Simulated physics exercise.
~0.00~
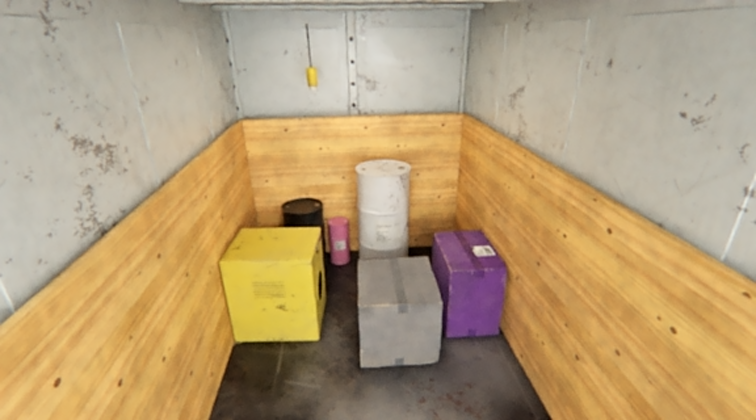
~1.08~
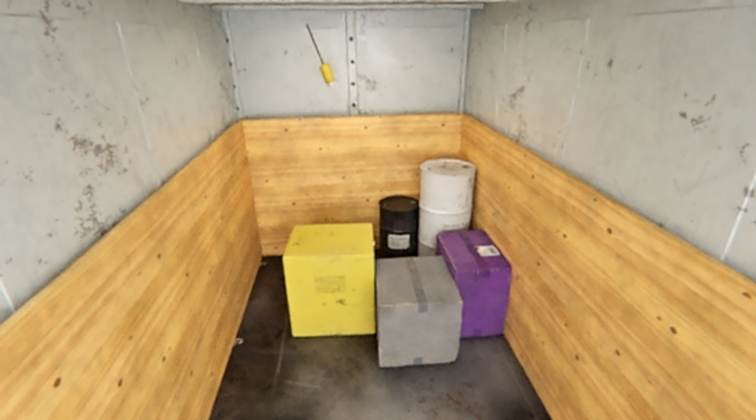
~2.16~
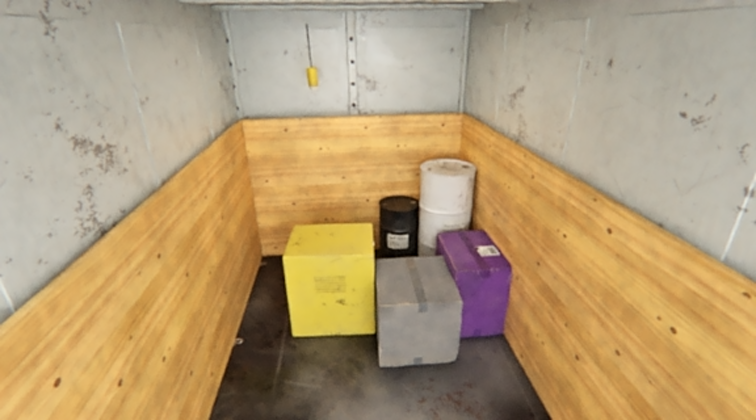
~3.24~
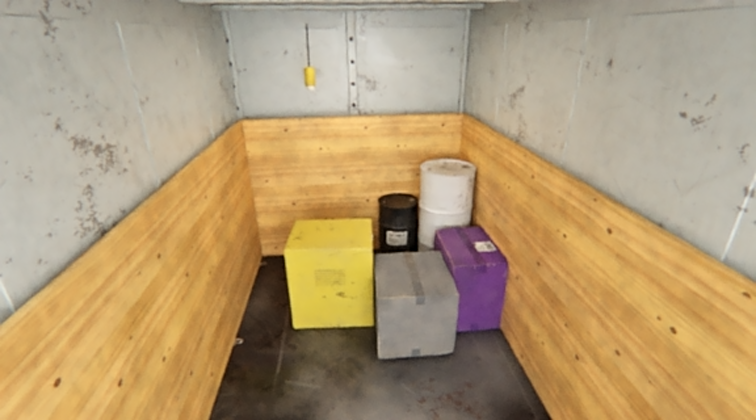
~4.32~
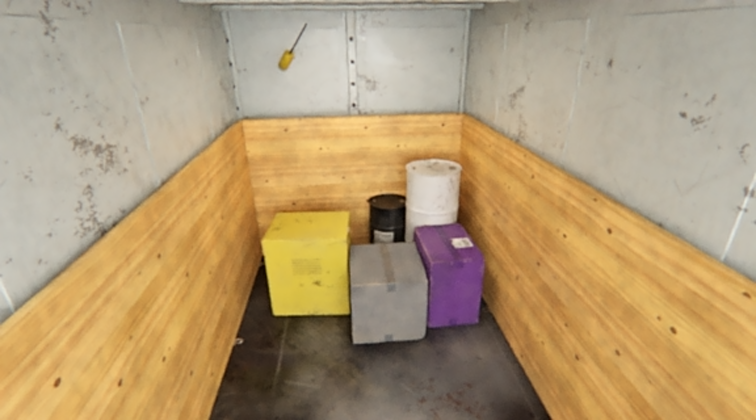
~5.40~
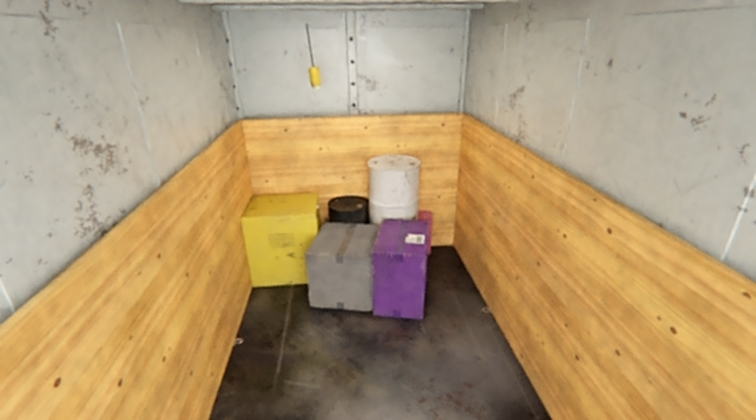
The clip shows a wood-lined van hold where drums, boxes and a yellow appliance slide right, hiding a pink canister, as a hanging yellow tag swings. The load then shifts left and towards the back wall, ending upright, with the canister barely visible behind the purple box.
